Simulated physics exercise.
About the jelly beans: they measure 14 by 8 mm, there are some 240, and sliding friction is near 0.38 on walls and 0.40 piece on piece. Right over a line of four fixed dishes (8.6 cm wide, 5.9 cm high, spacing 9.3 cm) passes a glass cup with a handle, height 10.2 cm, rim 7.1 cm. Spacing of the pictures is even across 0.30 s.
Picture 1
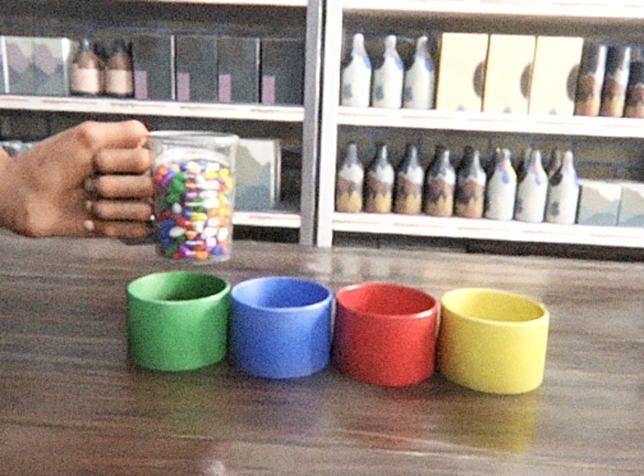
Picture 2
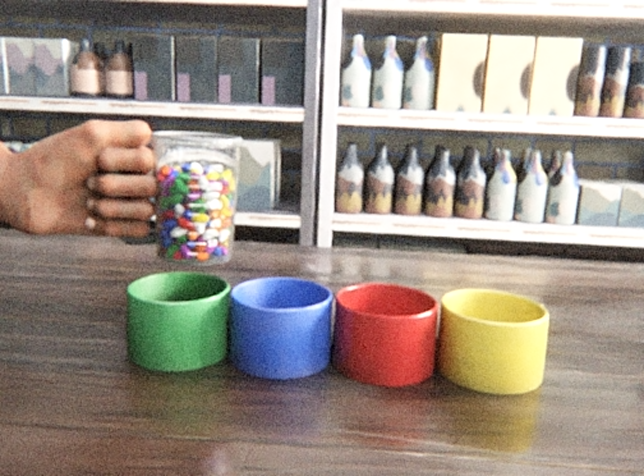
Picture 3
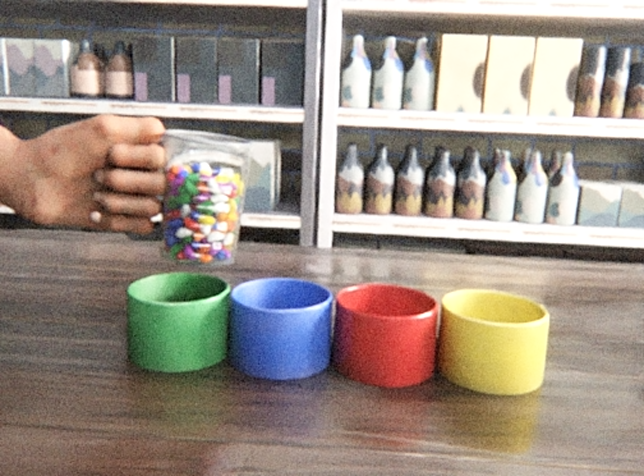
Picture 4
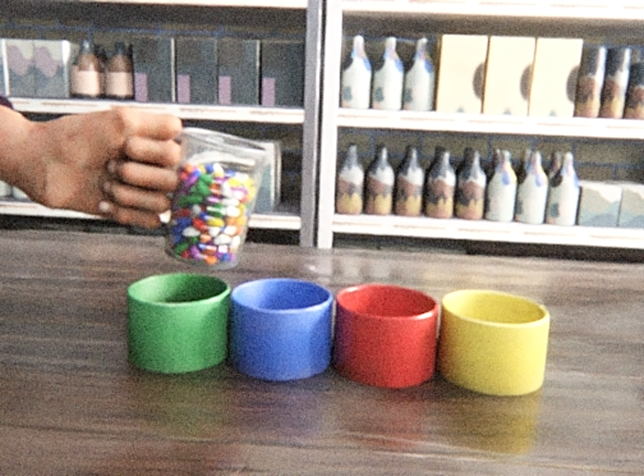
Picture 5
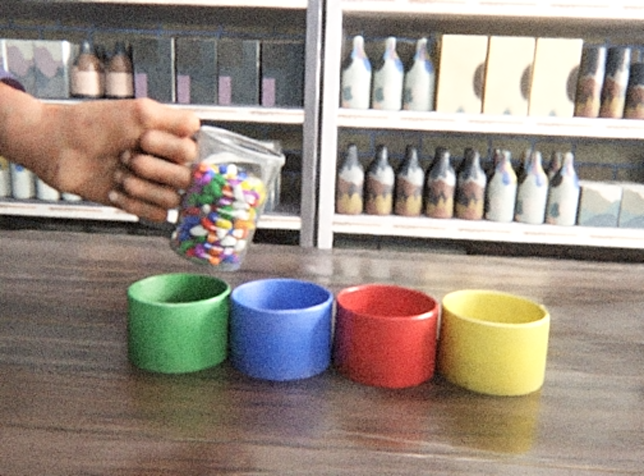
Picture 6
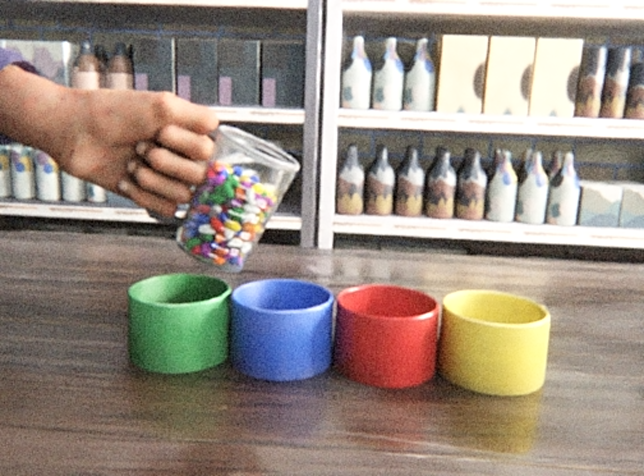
A hand moves a glass cup of colorful jelly beans slightly right while tilting it rightward.
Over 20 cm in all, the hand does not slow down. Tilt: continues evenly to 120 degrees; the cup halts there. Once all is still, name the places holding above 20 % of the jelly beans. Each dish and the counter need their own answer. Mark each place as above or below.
Marks: Red below, blue below, green below, yellow above, counter below.
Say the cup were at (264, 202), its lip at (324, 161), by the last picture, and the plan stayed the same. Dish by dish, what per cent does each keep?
Red 0, blue 0, green 0, yellow 100.
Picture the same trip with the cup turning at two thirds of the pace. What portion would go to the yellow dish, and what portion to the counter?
Shares - yellow: 100, counter: 0.
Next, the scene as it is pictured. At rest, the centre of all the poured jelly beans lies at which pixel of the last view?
About (494, 345).
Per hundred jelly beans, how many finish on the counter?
I'd put it near 10 per cent.
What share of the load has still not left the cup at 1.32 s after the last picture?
Around 0 in a hundred.
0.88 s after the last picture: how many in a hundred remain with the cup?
Some 80 per cent of the load.
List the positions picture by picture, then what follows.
In the first picture, cup at (193, 196), tilt 0 degrees, lip at (234, 138), moved 0.0 cm; middle of the pieces at (198, 210); green dish at (179, 287); blue dish at (282, 293); red dish at (387, 299); yellow dish at (494, 306).
In the second picture, cup at (196, 197), tilt 2 degrees, lip at (238, 140), moved 0.2 cm; middle of the pieces at (200, 211).
In the third picture, cup at (203, 198), tilt 6 degrees, lip at (251, 145), moved 0.9 cm; middle of the pieces at (206, 212).
In the fourth picture, cup at (214, 199), tilt 12 degrees, lip at (267, 152), moved 1.7 cm; middle of the pieces at (215, 213).
In the fifth picture, cup at (224, 200), tilt 18 degrees, lip at (282, 159), moved 2.6 cm; middle of the pieces at (223, 214).
In the sixth picture, cup at (234, 201), tilt 24 degrees, lip at (297, 166), moved 3.5 cm; middle of the pieces at (232, 214); green dish at (180, 289); blue dish at (283, 295); red dish at (388, 301); yellow dish at (495, 308).
Then, 0.52 s after the last picture, tilt 79 degrees; cup holds 100 %.
Then, 0.88 s after the last picture, tilt 116 degrees; cup holds 80 %, red 5 %, yellow 5 %.
Then, 1.32 s after the last picture, tilt 120 degrees; cup holds 0 %, red 5 %, yellow 90 %.
In the end, red 5 %, blue 0 %, green 0 %, yellow 90 %, counter 10 %.
